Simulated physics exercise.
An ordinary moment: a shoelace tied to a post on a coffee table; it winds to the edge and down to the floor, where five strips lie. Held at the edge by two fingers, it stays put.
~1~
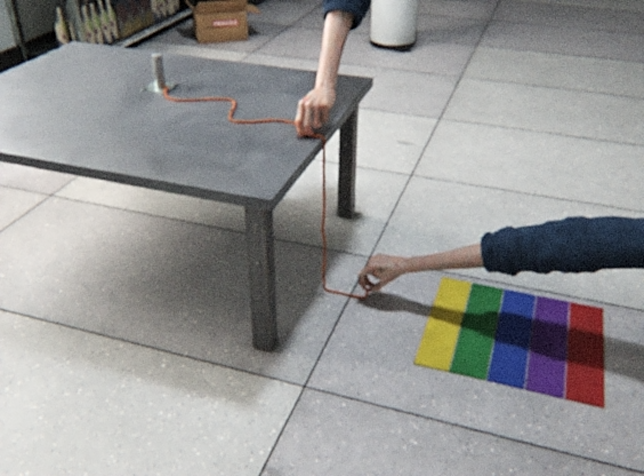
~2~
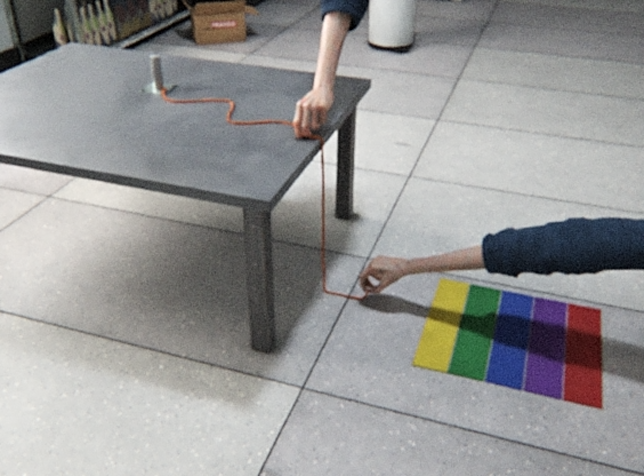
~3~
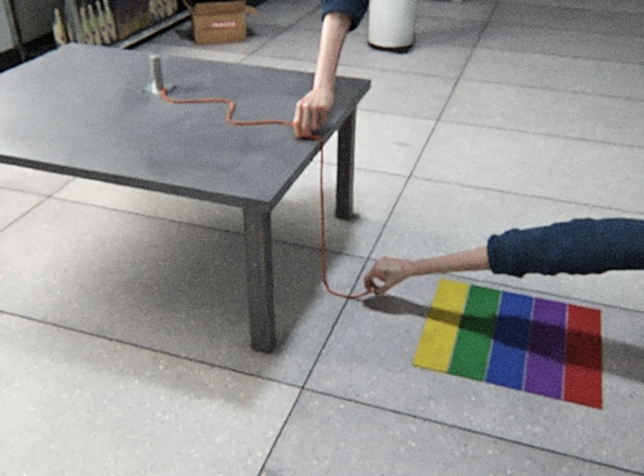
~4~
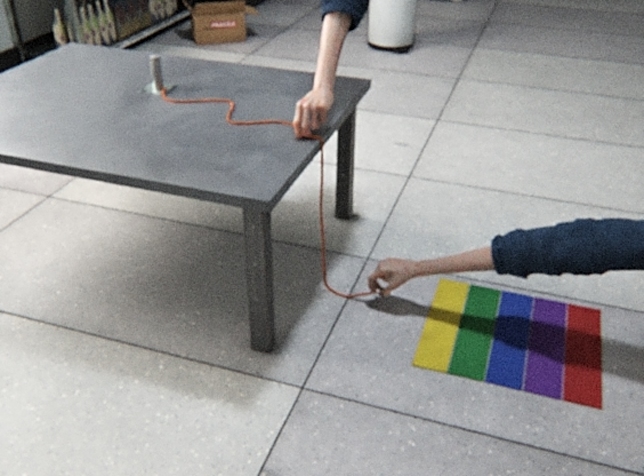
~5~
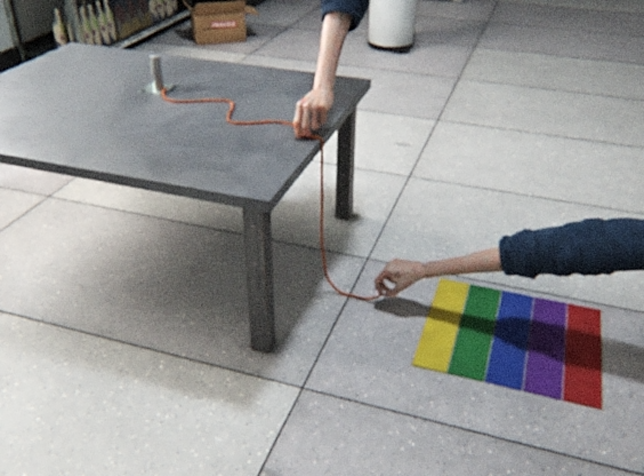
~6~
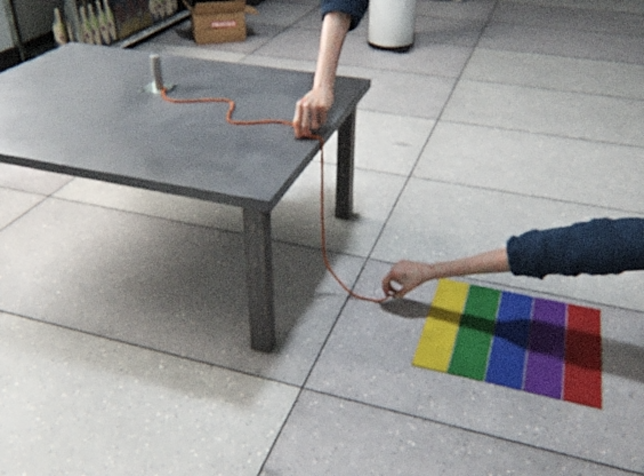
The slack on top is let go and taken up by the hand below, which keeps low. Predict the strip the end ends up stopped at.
The end ends up at the purple strip.
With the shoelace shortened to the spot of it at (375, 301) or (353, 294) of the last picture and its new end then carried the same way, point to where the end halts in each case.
Case by case it comes to about (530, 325) and then about (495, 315).
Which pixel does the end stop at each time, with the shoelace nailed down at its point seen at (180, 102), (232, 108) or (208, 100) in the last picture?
In order: (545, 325), then (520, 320), then (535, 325).
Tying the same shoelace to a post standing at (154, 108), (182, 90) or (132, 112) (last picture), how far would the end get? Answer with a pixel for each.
In pixels, the answers are (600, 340), (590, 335) and (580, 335).
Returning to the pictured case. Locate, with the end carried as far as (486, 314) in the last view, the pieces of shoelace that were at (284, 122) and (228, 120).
The two spots land somewhere near (327, 139) and (277, 121).
Early on, end near (485, 314); over green.
Midway, end near (532, 324); over blue.
At the end of the slack, end near (559, 330); over purple. It gets as far as the purple strip.
